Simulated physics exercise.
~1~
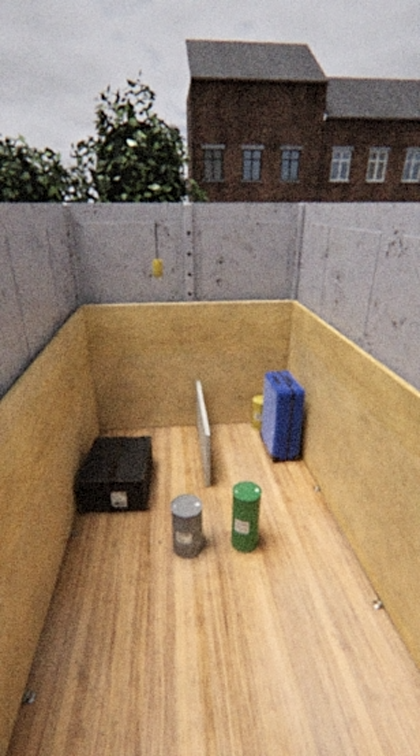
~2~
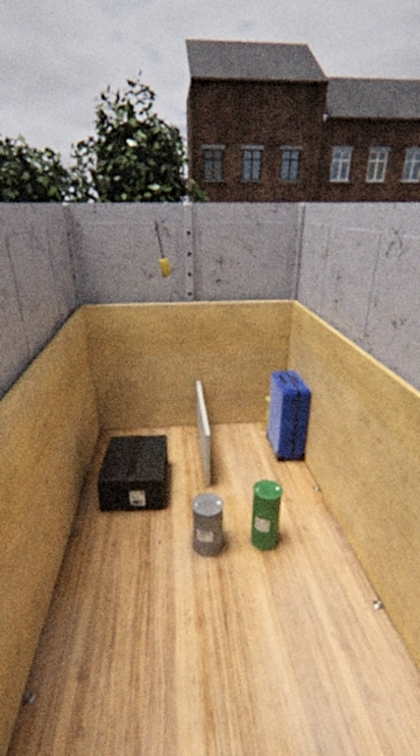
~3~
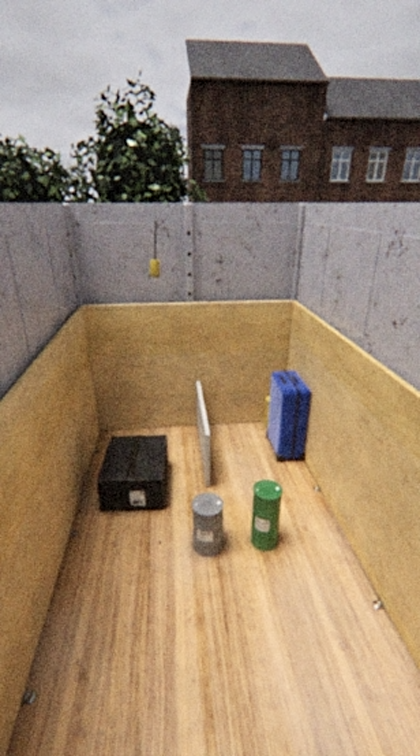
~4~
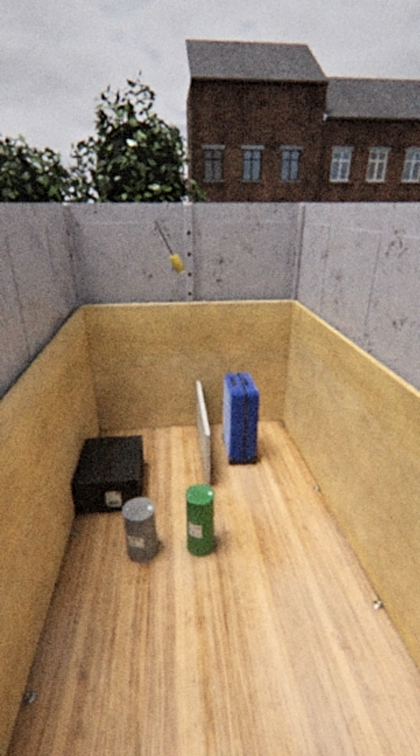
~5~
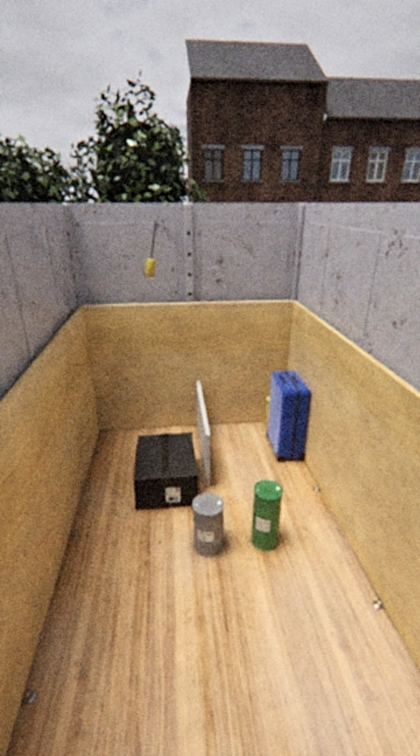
We see a wood-lined load bay with canisters, a blue case and a black box around a low board as a lamp swings; the load shifts right, holds, slides left, then moves right again, ending upright with the black box close beside the board.
